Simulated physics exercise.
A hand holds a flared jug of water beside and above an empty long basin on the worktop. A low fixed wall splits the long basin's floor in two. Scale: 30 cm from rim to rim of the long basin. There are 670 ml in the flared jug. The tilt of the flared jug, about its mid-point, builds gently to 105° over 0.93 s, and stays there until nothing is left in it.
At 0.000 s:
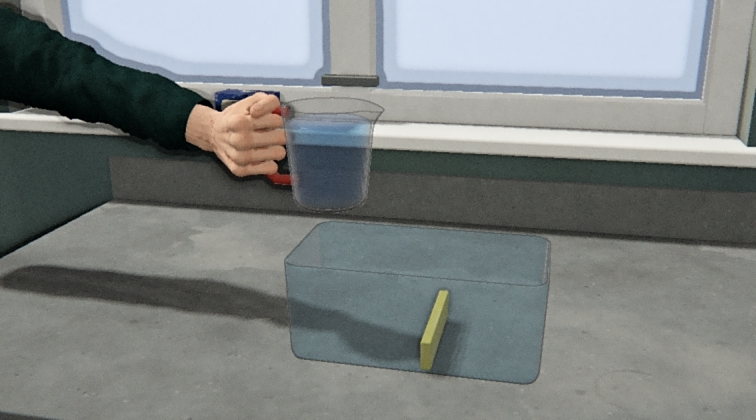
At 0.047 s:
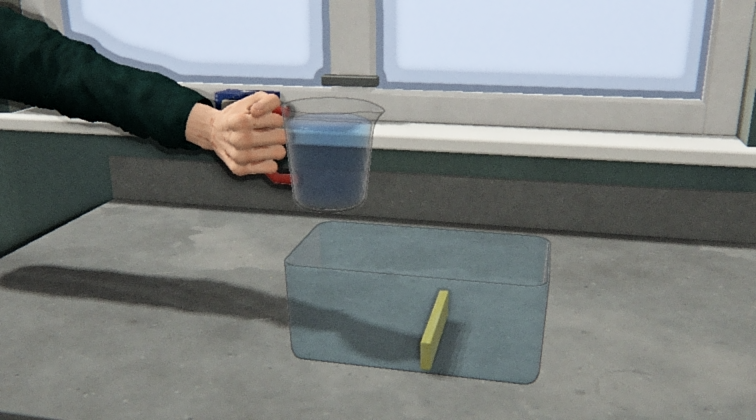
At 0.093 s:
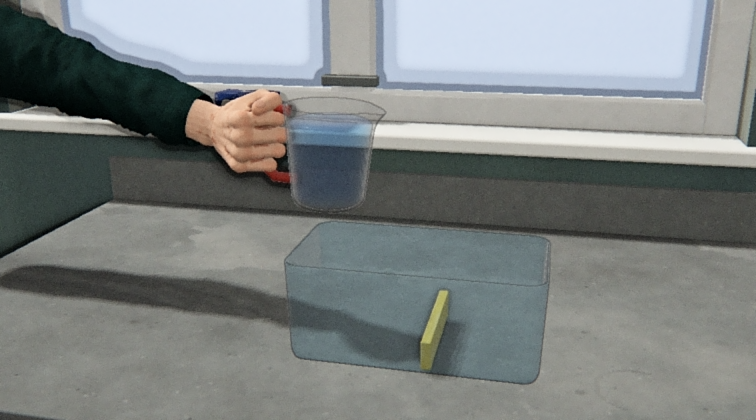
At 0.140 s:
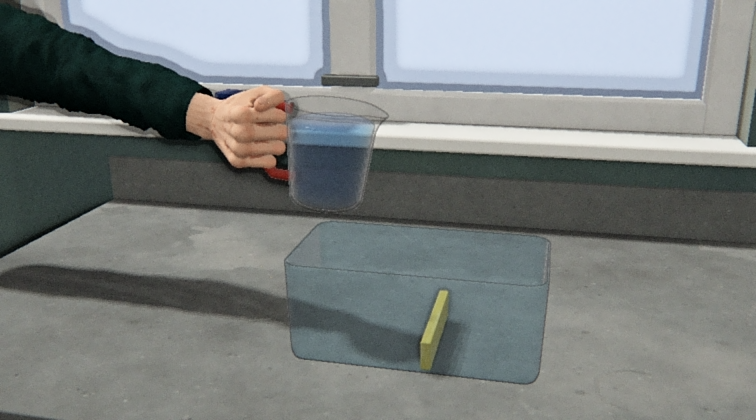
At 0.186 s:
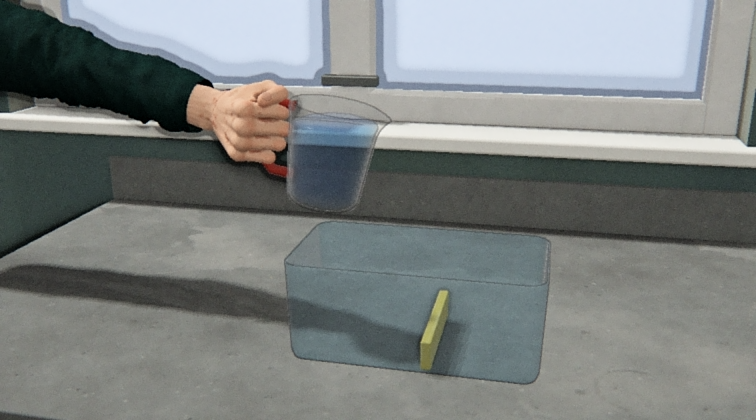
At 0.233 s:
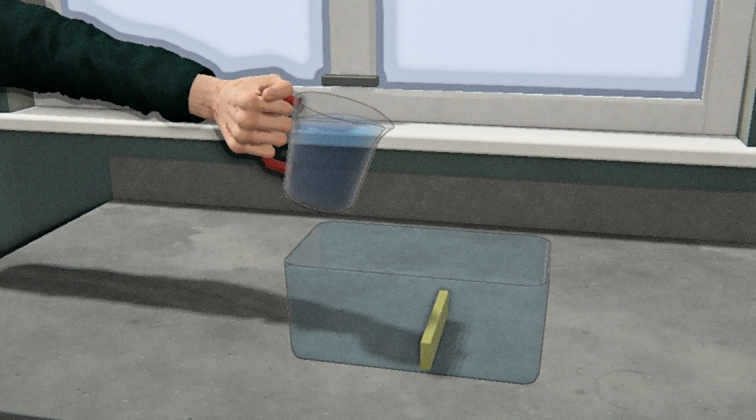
The footage shows a hand holding a clear, flared jug of blue water above a long, transparent basin with a small yellow wall inside, then gradually tilting the jug slightly to the right while the basin stays still.
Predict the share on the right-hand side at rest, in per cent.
About 55 per cent.
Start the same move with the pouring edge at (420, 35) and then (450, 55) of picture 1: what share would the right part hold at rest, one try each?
In turn about 80 and 55 per cent.
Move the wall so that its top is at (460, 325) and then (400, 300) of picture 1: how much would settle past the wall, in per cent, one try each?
First 20, then 95 per cent.
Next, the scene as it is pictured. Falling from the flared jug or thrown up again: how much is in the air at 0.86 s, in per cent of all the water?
Near 14 in a hundred.
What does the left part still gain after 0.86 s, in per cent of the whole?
Near 22 in a hundred.
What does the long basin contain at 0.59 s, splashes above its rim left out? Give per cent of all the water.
About 10 per cent.
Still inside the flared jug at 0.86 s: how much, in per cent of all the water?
Some 18 per cent.
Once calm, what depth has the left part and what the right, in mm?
Some 12 mm on the left and 20 mm on the right.
After 0.59 s the tilt is 74° and 72 per cent is still to pour, 1 is left of the wall and 8 right of it.
After 0.86 s the tilt is 103° and 18 per cent is still to pour, 22 is left of the wall and 46 right of it.
After 1.13 s the tilt is 105° and 1 per cent is still to pour, 43 is left of the wall and 55 right of it.
After 1.43 s the tilt is 105° and 0 per cent is still to pour, 44 is left of the wall and 55 right of it.
In the end 44 per cent lies left of the wall, 55 right of it and 0 outside.
